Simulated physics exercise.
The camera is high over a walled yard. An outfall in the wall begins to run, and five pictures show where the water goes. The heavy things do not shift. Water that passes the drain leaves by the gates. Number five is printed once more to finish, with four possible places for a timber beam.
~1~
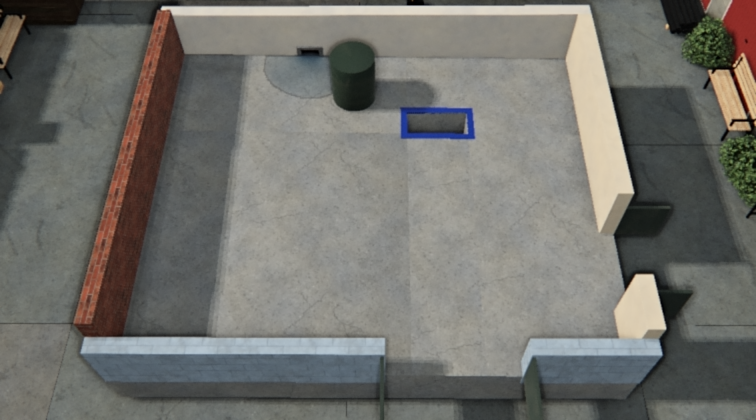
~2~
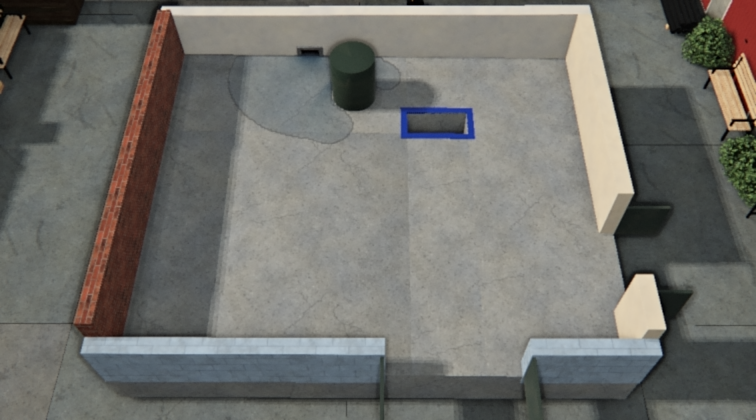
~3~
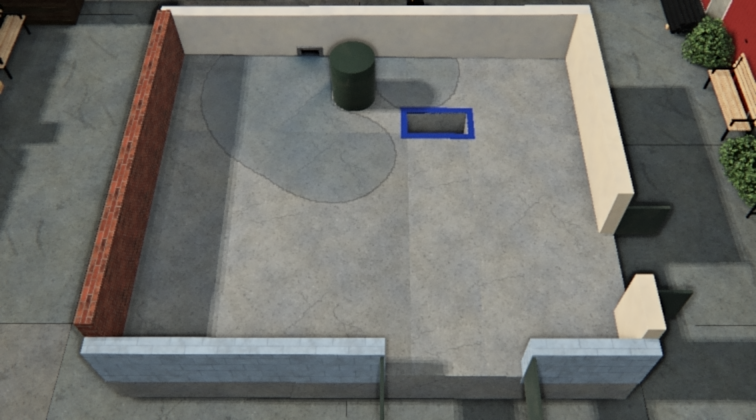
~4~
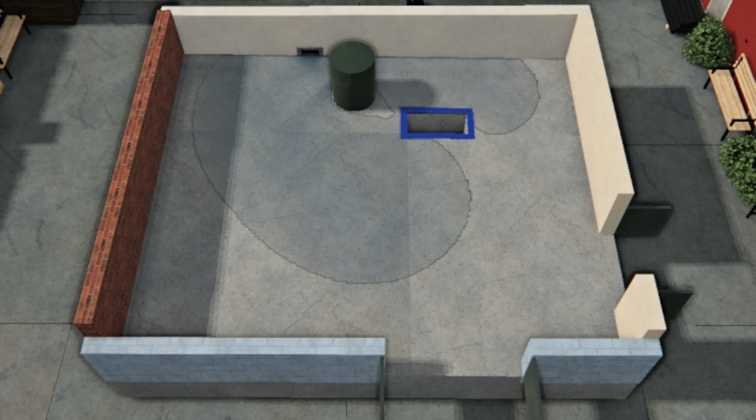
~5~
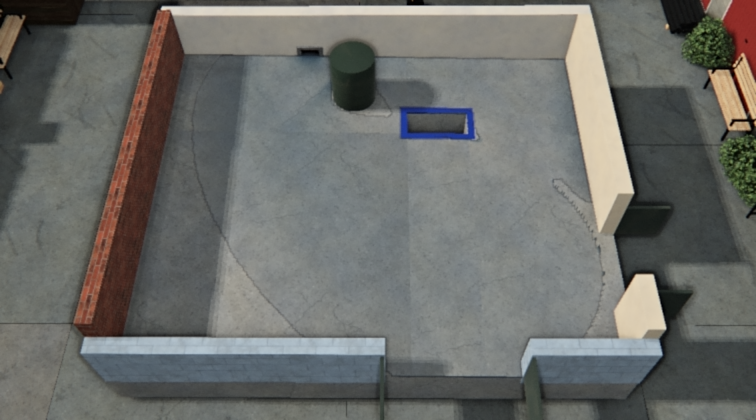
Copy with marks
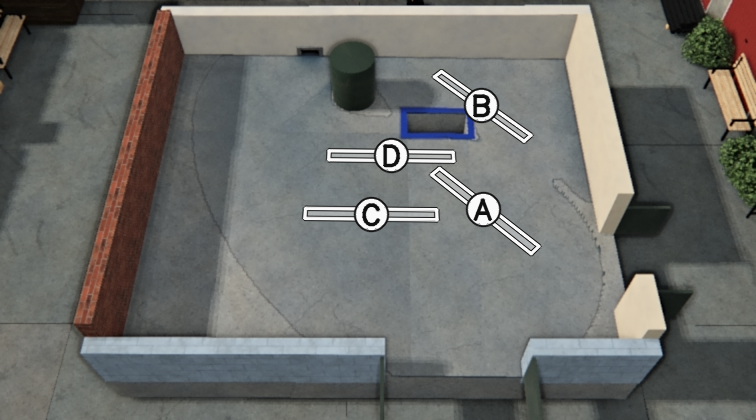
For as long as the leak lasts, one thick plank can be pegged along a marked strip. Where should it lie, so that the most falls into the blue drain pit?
Take D.
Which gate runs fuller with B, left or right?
The right gate.
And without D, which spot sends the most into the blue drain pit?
B it is.
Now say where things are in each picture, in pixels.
Outfall at (310, 51); blue drain pit at (437, 123); open gate at (606, 271); open gate at (453, 361); water covers 3 % of the ground and shows as far out as (277, 86); blue drain pit still dry.
Water covers 10 % of the ground and shows as far out as (325, 136); blue drain pit still dry.
Water covers 22 % of the ground and shows as far out as (364, 191); blue drain pit still dry.
Water covers 43 % of the ground and shows as far out as (407, 269); blue drain pit taking water.
Water covers 74 % of the ground and shows as far out as (586, 302); blue drain pit taking water.
On the marked copy, A from (435, 171) to (535, 249); B from (437, 74) to (527, 138); C from (305, 213) to (436, 214); D from (328, 155) to (453, 156).
If A is chosen, about 7 % of the stream runs into the blue drain pit, about 93 % out by the gates.
If B is chosen, about 12 % of the stream runs into the blue drain pit, about 88 % out by the gates.
If C is chosen, about 8 % of the stream runs into the blue drain pit, about 91 % out by the gates.
If D is chosen, about 19 % of the stream runs into the blue drain pit, about 81 % out by the gates.
